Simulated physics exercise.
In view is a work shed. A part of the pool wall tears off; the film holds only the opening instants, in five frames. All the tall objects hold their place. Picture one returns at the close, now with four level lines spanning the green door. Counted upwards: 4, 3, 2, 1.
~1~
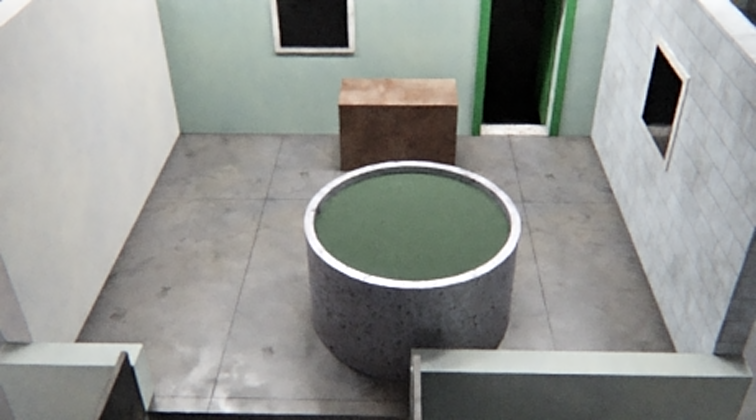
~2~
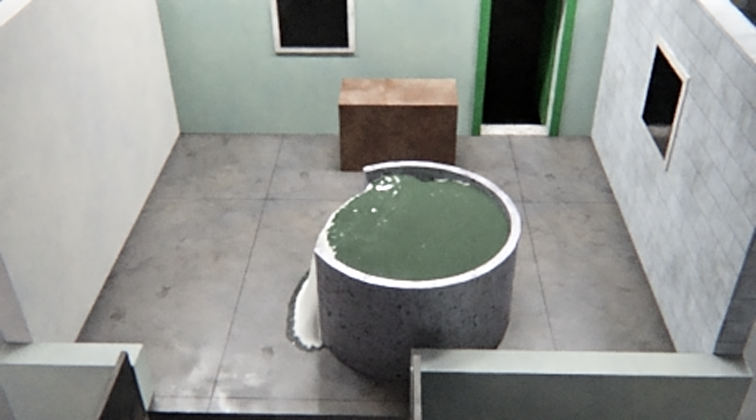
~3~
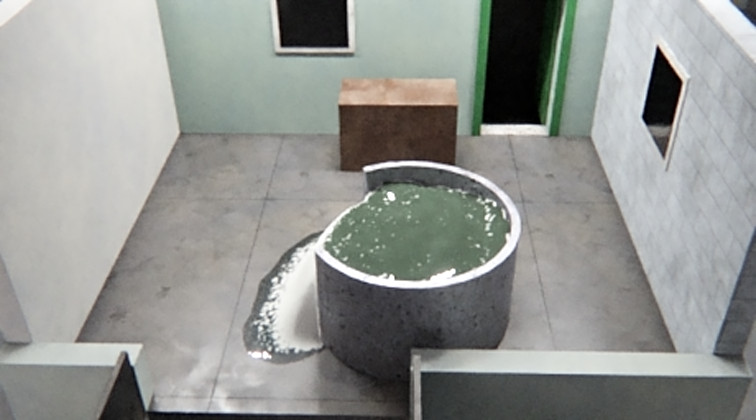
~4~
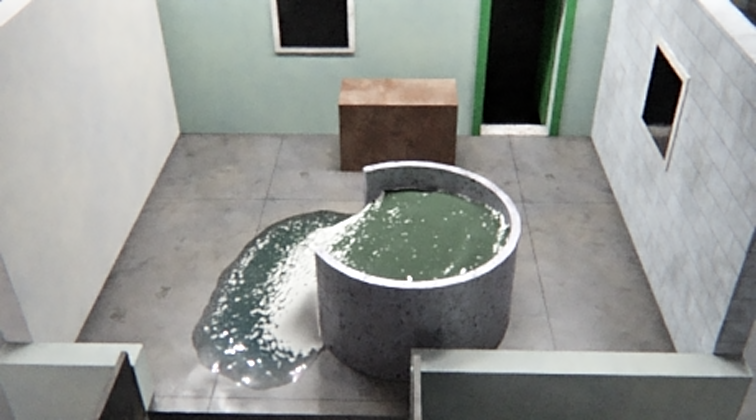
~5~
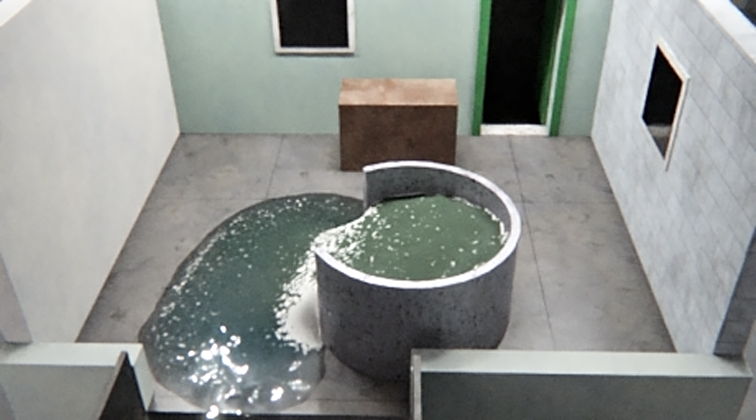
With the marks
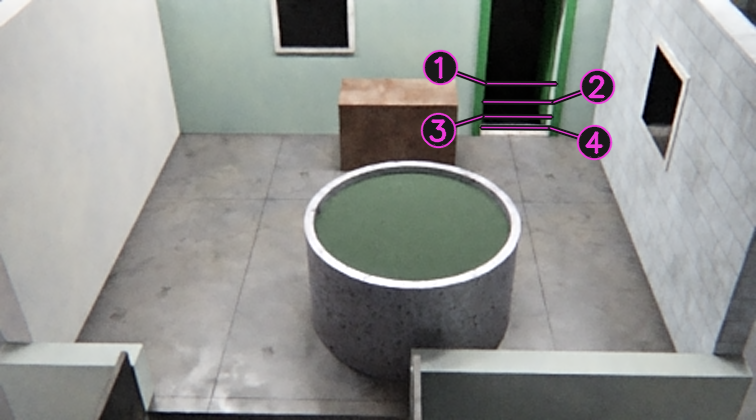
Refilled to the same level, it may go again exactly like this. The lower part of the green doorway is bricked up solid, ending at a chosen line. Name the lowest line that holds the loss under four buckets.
Choose 4.
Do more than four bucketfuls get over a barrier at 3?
No, that is safe.
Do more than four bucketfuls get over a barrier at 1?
No.
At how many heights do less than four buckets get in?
All of them.
In magenta, 1 at (520, 83); 2 at (518, 102); 3 at (516, 116); 4 at (515, 127); from the bottom up 4, 3, 2, 1.
Choosing 1, nothing gets over.
Choosing 2, nothing gets over.
Choosing 3, nothing gets over.
Choosing 4, a splash gets over, under a bucket.
